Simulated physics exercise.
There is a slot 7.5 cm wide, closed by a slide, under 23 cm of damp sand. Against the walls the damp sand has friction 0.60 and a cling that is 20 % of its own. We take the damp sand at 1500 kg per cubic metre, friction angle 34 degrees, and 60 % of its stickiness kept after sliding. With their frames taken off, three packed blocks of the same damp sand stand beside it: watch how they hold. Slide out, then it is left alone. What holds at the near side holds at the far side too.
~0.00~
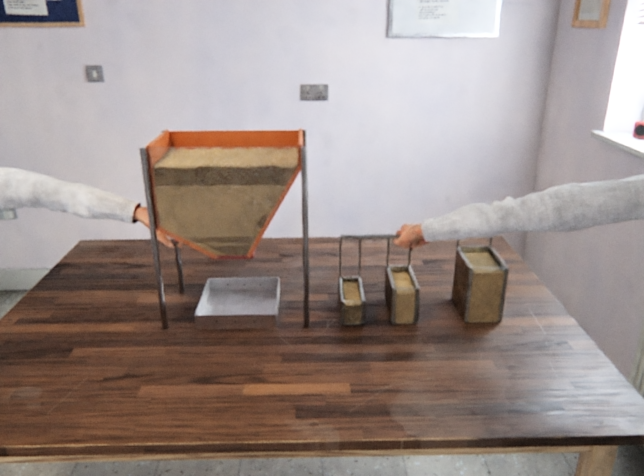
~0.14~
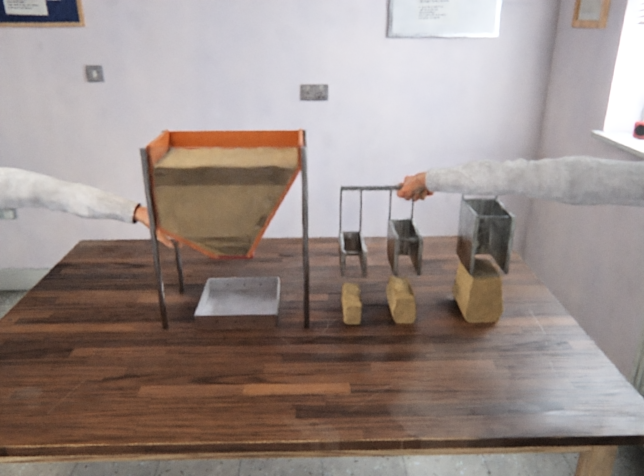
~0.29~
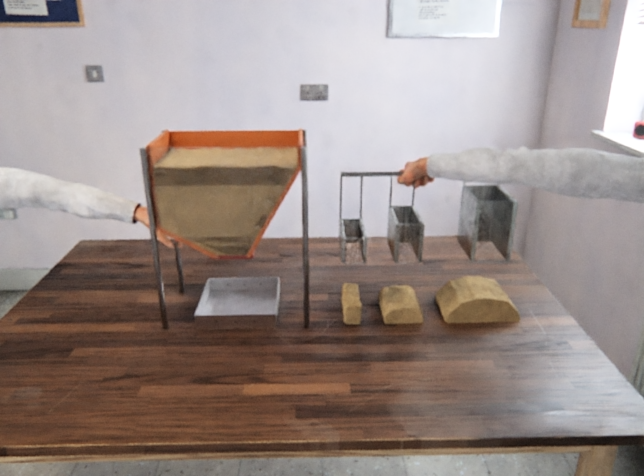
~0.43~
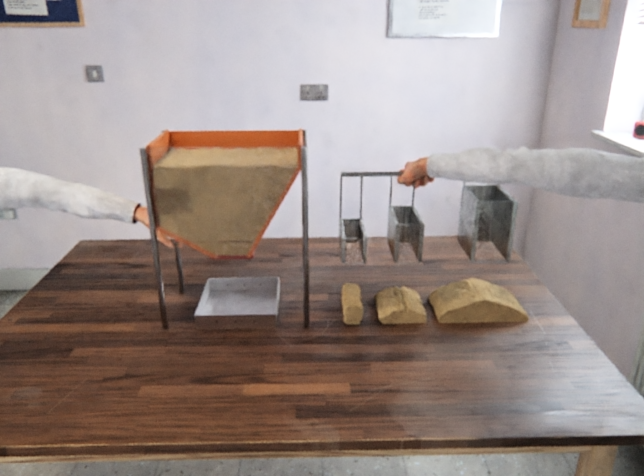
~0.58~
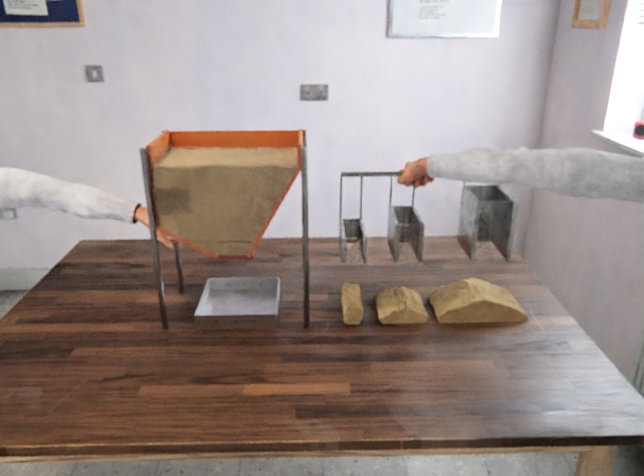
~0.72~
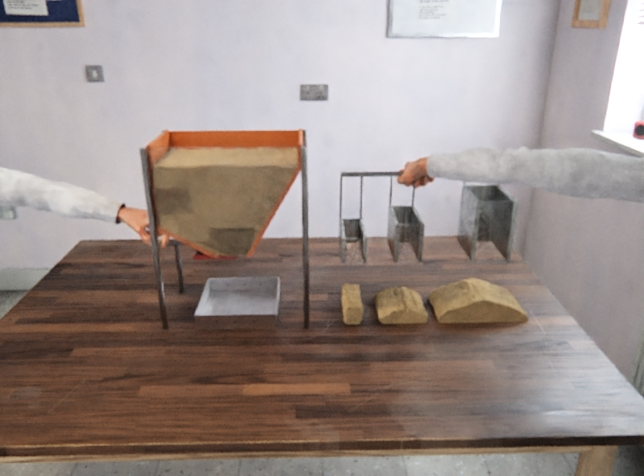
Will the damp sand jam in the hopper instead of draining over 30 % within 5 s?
Free outflow.
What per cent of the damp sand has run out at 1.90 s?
Some 65 %, give or take.
After 1.07 s, 10 % has run out.
After 1.49 s, 38 % has run out.
After 1.90 s, 63 % has run out.
After 2.32 s, 87 % has run out.
After 5.62 s, at the end, 94 % has run out.
